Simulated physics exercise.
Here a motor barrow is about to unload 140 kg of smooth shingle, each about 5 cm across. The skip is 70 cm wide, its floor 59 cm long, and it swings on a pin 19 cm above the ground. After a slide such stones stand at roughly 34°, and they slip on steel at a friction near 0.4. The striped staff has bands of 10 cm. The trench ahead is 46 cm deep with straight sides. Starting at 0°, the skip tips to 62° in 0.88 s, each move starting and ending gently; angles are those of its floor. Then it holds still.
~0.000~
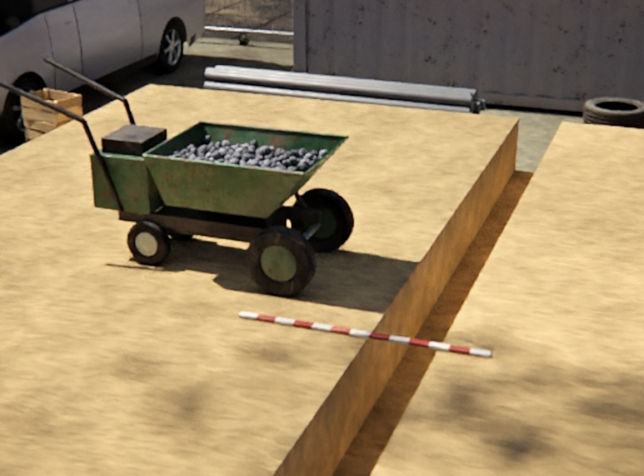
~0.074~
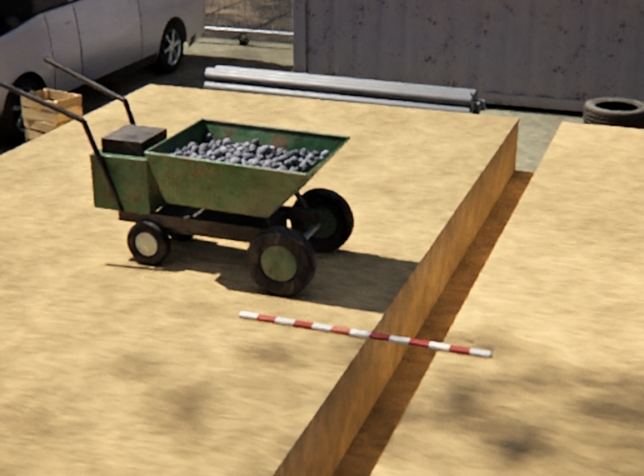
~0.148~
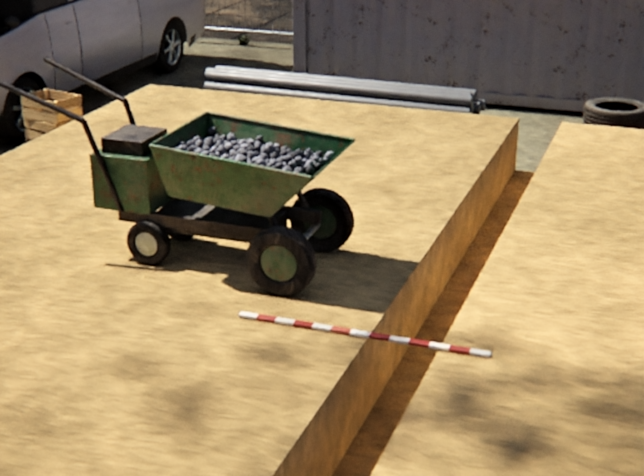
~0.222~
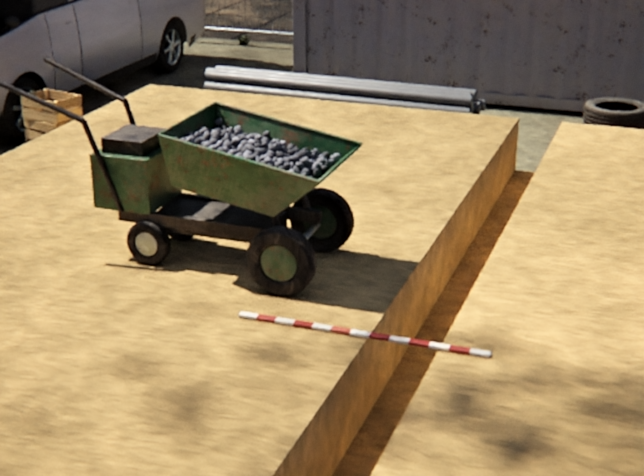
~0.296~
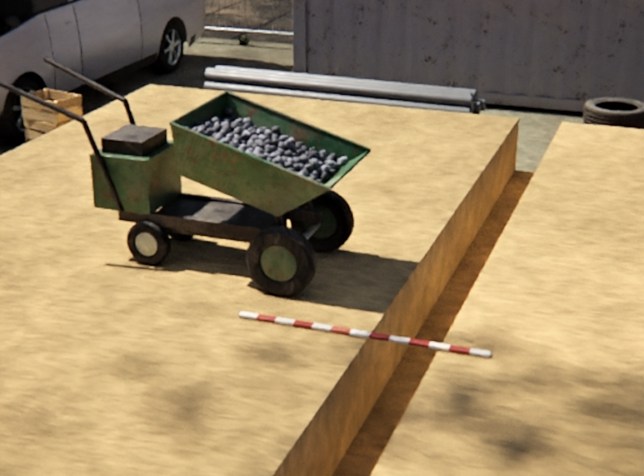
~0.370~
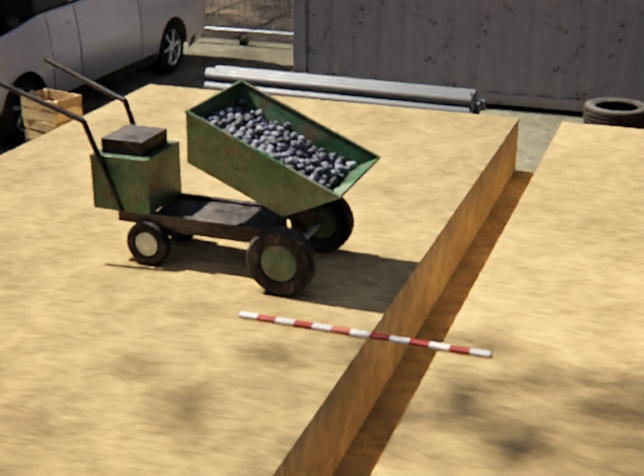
The green skip of a motor barrow, heaped with smooth grey stones, stands on sandy ground in an outdoor yard, seen from above and to one side. A red-and-white striped staff lies in front, across a straight-sided trench to the right, with a pale car, grey wall and tyre behind. Slowly at first, then faster, the skip's left end rises and its right lip lowers, while barrow and camera stay still.
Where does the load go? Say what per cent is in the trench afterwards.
Some 90 per cent of it.
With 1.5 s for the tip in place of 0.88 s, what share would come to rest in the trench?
It would be near 100 per cent.
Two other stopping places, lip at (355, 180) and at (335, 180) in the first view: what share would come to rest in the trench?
Near 40 per cent from the first place, 60 from the second.
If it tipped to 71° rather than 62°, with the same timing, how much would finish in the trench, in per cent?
It would be near 90 per cent.
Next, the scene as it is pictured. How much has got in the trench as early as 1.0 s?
Some 20 per cent.
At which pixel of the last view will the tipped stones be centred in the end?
Their middle is at about (438, 351).
After 0.7 s the floor is at 52°; 100 % in the skip; the foremost stones are at (368, 212).
After 1.0 s the floor is at 62°; 77 % in the skip, 2 % short of the trench, 21 % in the trench; the foremost stones are at (449, 308).
After 1.3 s the floor is at 62°; 32 % in the skip, 2 % short of the trench, 56 % in the trench, 10 % past the trench; the foremost stones are at (554, 308).
After 3.3 s the floor is at 62°; 0 % in the skip, 90 % in the trench, 10 % past the trench; the foremost stones are past the picture's edge.
